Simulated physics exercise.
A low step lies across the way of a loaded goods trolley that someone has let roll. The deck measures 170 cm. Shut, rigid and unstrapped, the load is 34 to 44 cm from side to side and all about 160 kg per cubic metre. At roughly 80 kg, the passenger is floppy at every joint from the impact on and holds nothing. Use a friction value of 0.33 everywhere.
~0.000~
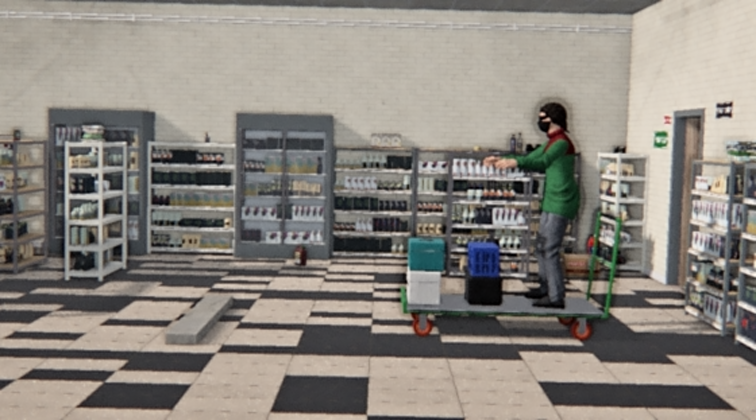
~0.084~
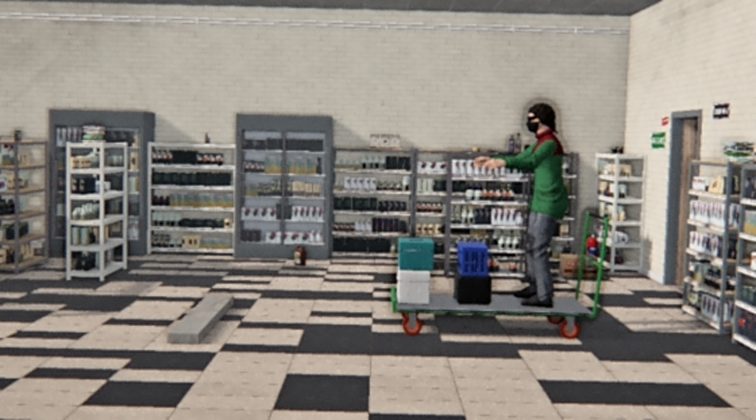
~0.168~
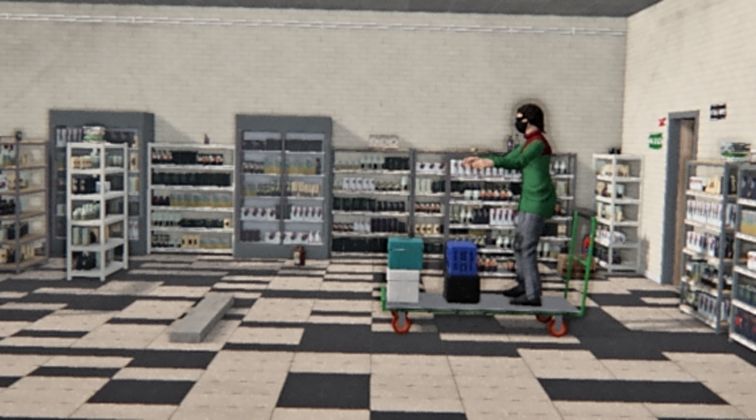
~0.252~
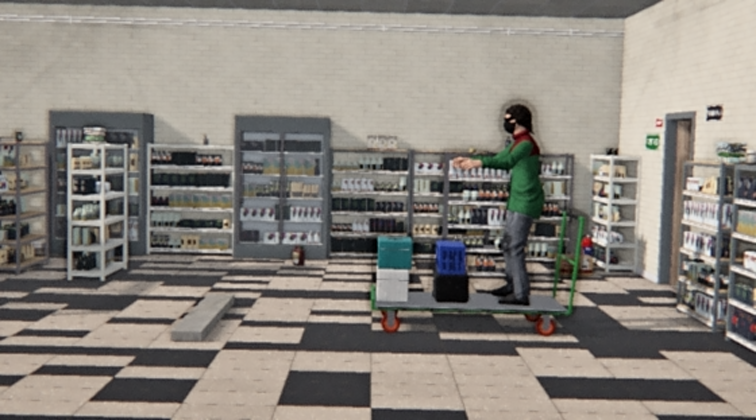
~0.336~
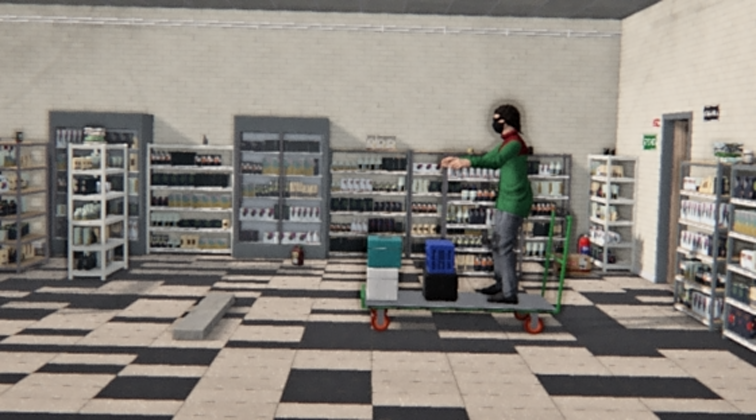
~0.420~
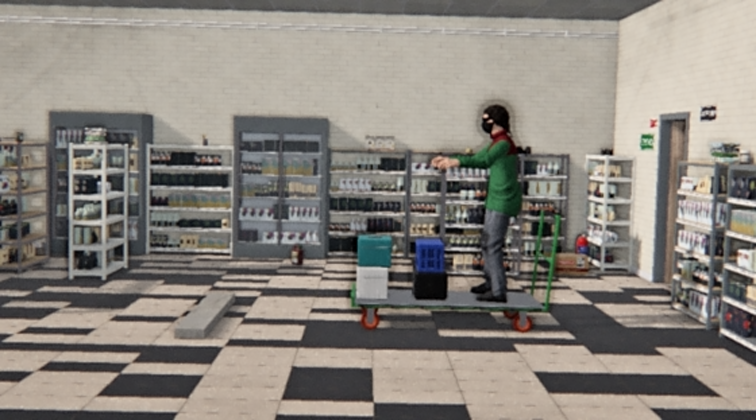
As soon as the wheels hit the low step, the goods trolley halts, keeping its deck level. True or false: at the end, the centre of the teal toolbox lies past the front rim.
True.
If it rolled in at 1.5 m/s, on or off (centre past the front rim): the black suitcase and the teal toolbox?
Black: Kept; teal: Lost.
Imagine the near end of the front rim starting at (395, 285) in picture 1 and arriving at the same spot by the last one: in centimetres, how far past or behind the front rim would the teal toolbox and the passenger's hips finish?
The teal item would end 10 cm behind the front rim, and the hips 120 cm behind it.
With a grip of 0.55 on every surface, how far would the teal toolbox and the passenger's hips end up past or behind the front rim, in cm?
Result: Teal item 10 short of the rim; hips 100 short of it too.
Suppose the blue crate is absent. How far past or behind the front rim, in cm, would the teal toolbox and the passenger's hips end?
I'd expect teal to come to rest 50 cm out past the front rim, with the hips 100 cm back from it.
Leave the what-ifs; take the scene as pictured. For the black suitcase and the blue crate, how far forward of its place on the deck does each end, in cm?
The black one ends 25 cm forward and the blue one 30 cm forward.
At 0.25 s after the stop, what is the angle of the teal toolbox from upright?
Tilt: Around 10°.
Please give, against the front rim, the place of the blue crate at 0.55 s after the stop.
Roughly 40 cm behind it.
Impact comes at 1.61 s.
After 2.16 s the teal toolbox is 12 cm past the rim, tilted 70°, near (200, 262) in the last picture's view.
After 2.61 s the teal toolbox is 51 cm past the rim, tilted 180°, near (157, 305) in the last picture's view.
When all is still (4.6 s), past the rim, teal toolbox; behind it, black suitcase, blue crate, white toolbox and the passenger's hips.
